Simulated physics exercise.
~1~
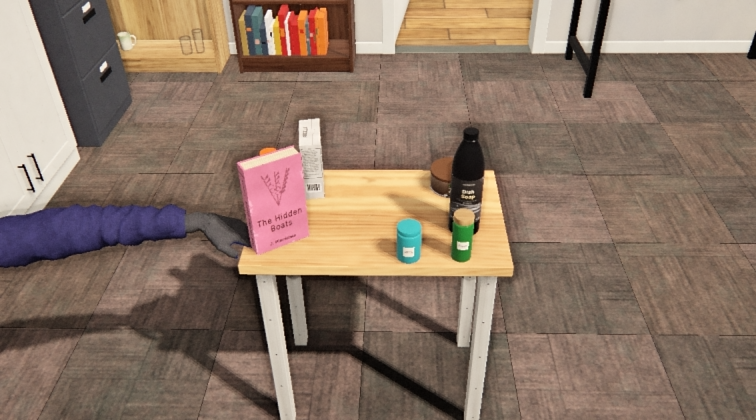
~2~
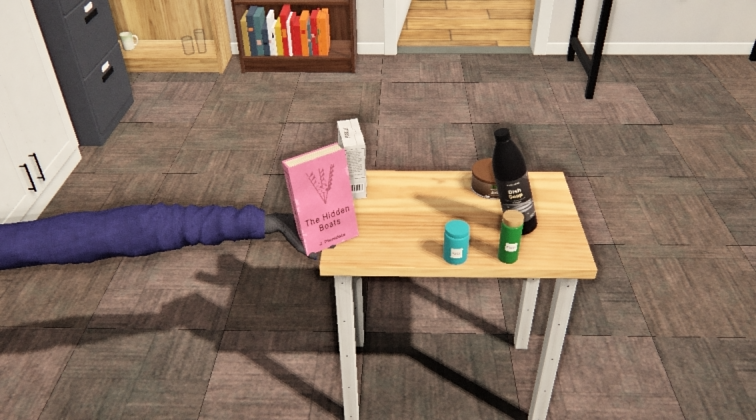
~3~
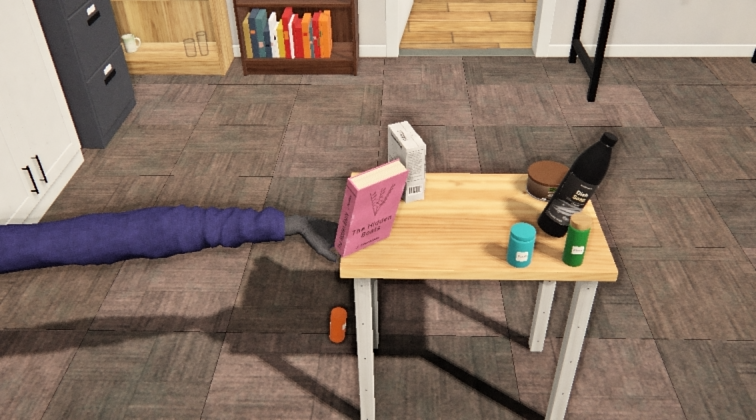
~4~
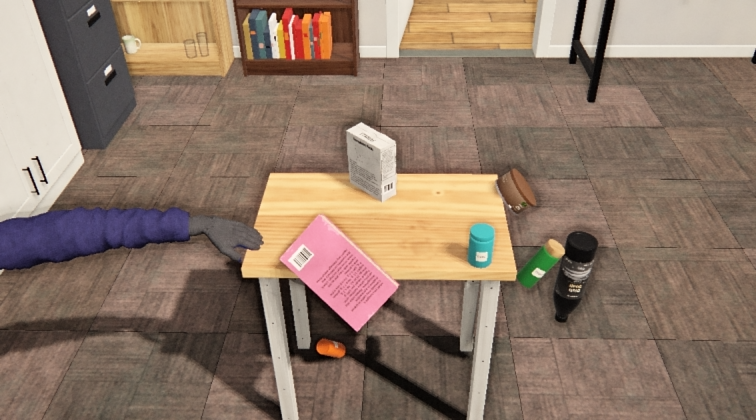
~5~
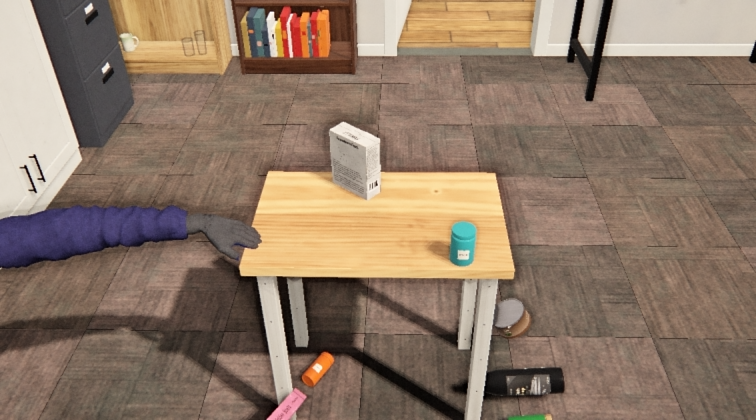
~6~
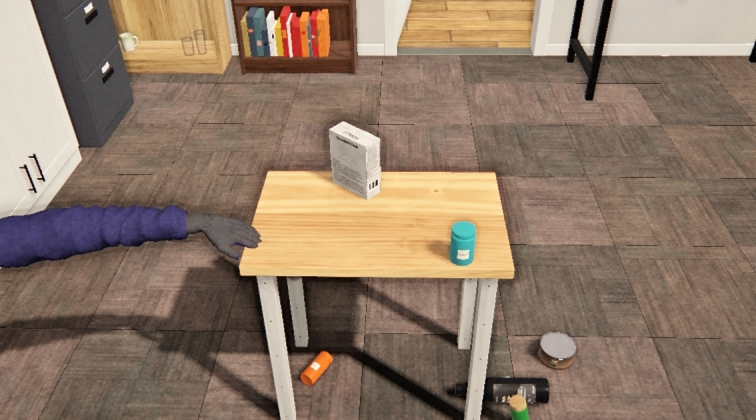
The footage shows a gloved hand at a wooden side table as it slides right, then back left, tipping the pink book and black bottle; these, the orange and green containers and the brown tub end on the floor, while the white packet and turquoise jar stay standing on top.
